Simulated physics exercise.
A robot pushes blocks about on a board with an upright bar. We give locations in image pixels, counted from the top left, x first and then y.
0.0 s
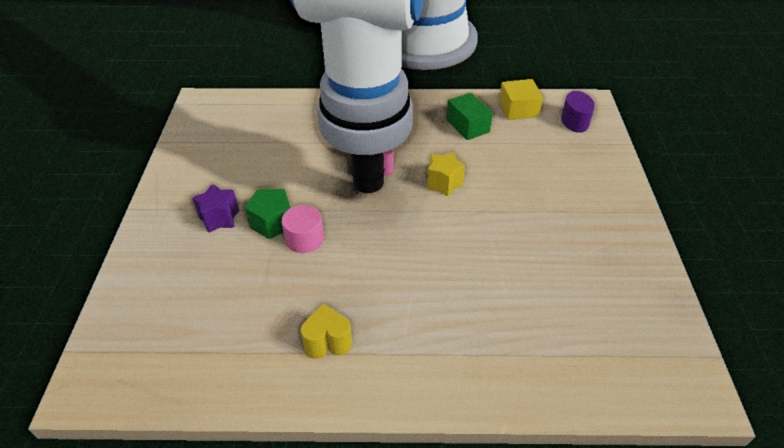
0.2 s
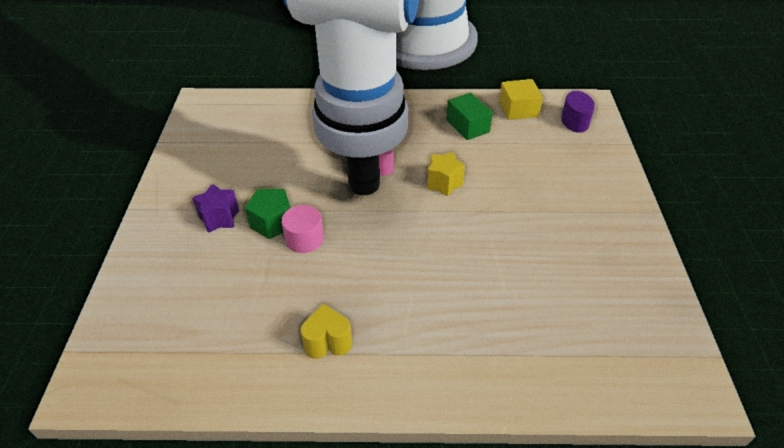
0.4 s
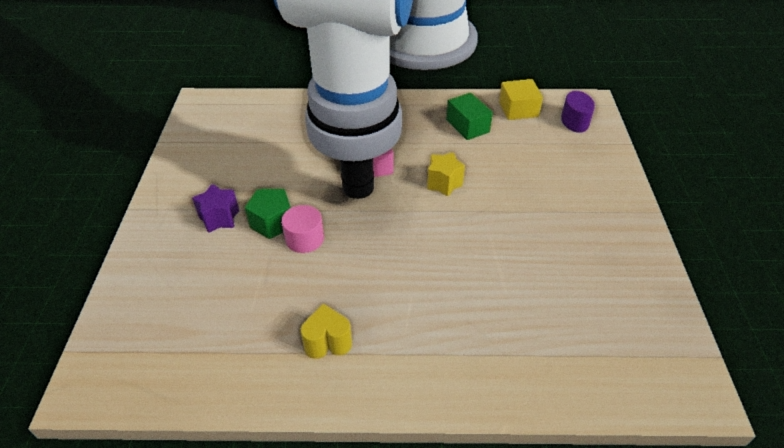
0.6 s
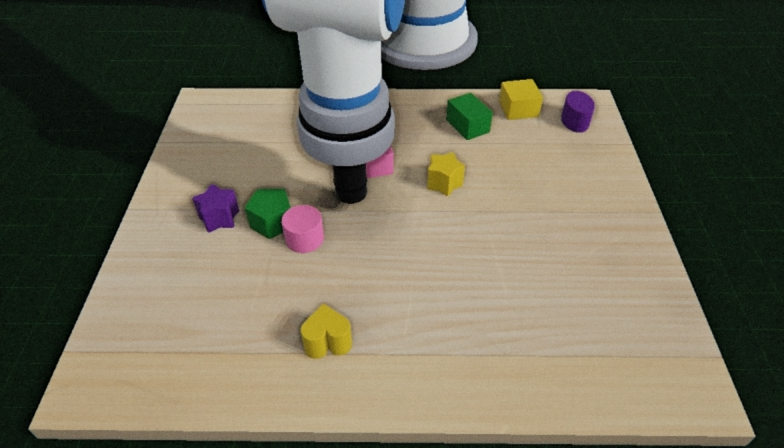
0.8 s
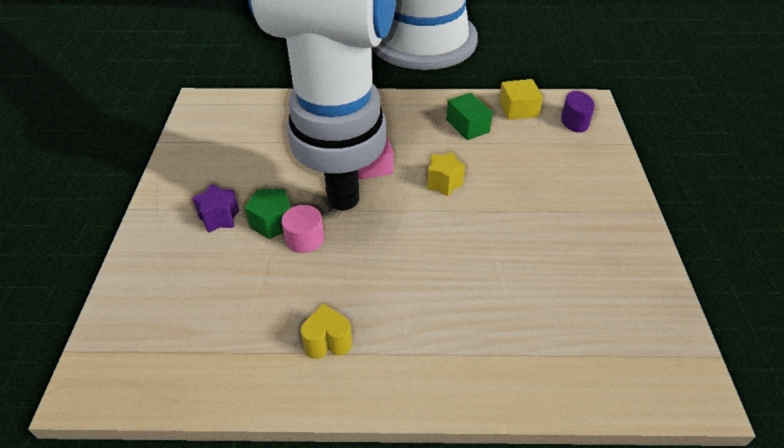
A robot arm moves its black bar left and slightly forward while the colourful blocks stay still.
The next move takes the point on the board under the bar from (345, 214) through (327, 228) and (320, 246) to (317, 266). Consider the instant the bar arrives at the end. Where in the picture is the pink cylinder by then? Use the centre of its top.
Final place: (277, 241).
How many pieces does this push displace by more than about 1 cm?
The count is one.
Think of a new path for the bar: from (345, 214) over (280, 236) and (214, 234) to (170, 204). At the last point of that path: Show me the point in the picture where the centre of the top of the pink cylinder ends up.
The pink cylinder ends near (254, 248).
On the path given first. Halfway along, bar (320, 223); pink cylinder (285, 231).
At the end, bar (315, 253); green five-sided block unmoved; pink cylinder (277, 241).
